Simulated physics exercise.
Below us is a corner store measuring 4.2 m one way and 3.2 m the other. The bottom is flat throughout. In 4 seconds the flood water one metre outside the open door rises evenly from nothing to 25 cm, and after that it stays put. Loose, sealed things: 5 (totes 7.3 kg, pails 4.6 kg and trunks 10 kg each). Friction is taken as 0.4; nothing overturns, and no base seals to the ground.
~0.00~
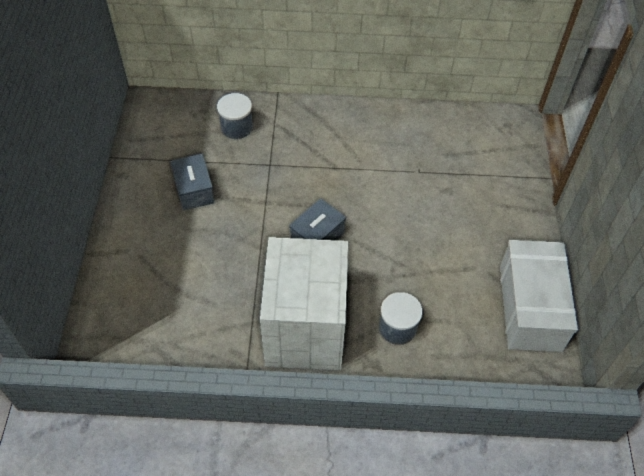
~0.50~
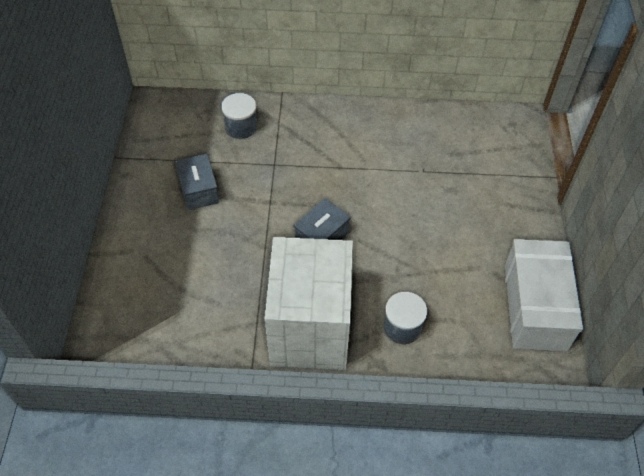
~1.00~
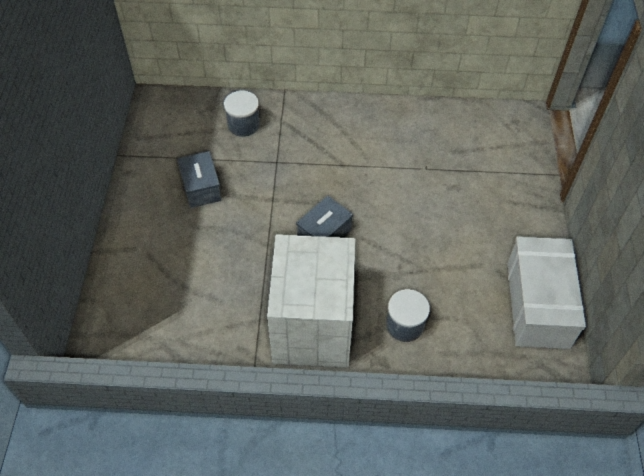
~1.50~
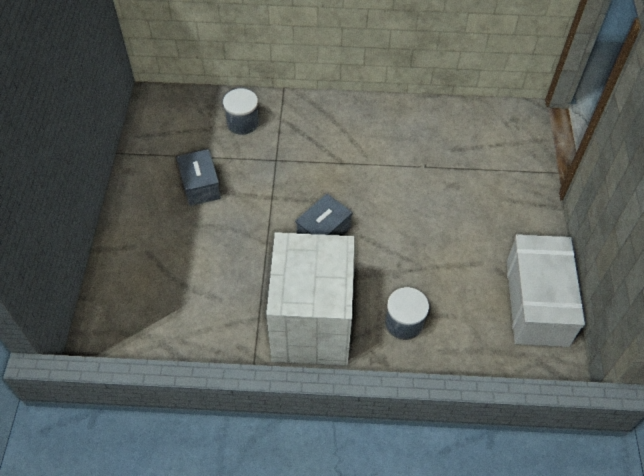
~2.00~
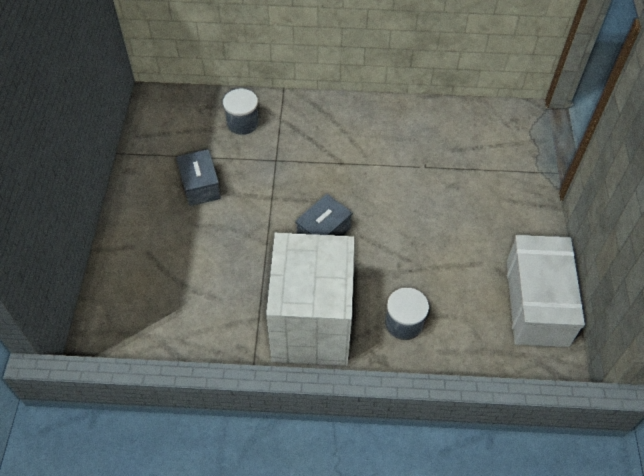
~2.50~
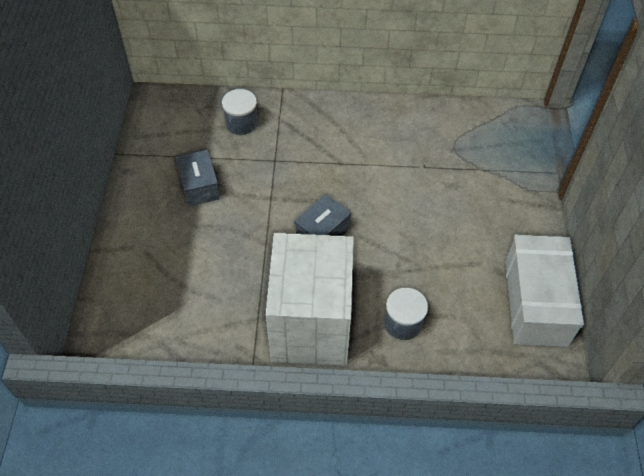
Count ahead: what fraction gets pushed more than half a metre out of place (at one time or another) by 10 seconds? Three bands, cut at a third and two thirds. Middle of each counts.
The share moved is one to two out of three.
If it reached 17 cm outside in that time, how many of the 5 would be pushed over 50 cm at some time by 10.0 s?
2.
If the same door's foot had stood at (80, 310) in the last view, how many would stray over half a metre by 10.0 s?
Then it comes to 3 of them.
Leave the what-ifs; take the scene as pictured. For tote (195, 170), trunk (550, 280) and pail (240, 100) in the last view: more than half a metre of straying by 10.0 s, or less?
Same order as the question: Greater, smaller, greater.
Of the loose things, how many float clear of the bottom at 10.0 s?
At that moment 3.
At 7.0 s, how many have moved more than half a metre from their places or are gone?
By my reckoning, 3.
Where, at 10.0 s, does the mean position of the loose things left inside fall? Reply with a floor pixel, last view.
The centre sits near (313, 314).
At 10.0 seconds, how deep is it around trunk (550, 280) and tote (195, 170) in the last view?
Depth approx. 4 cm / 13 cm.
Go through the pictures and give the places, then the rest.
The first frame shows a tote at (318, 221) rests on the ground; a pail at (402, 310), on the bottom; 0.0 m2 under water; 0 of 5 have shifted.
The second frame shows a tote at (322, 221), on the bottom; a pail at (406, 310) rests on the ground; 0.0 m2 under water; 0 of 5 have shifted.
The third frame shows a tote at (325, 218) rests on the ground; a pail at (409, 307), on the bottom; 0.0 m2 under water; 0 of 5 have shifted.
The fourth frame shows a tote at (324, 216) rests on the ground; a pail at (408, 305) rests on the ground; 0.0 m2 under water; 0 of 5 have shifted.
The fifth frame shows a tote at (324, 217), on the bottom; a pail at (408, 305) rests on the ground; water covers 0.1 m2; 0 of 5 have shifted.
The sixth frame shows a tote at (323, 217), on the bottom; a pail at (407, 305), on the bottom; 0.6 m2 under water; 0 of 5 have shifted.
After 3.5 s 0 of 5 are over 50 cm from their spots; 0 afloat.
After 4.5 s 0 of 5 are over 50 cm from their spots; 0 afloat.
After 7.0 s 3 of 5 are over 50 cm from their spots; 2 afloat.
After 10.0 s 3 of 5 are over 50 cm from their spots, and 3 have been at some point; 3 afloat.
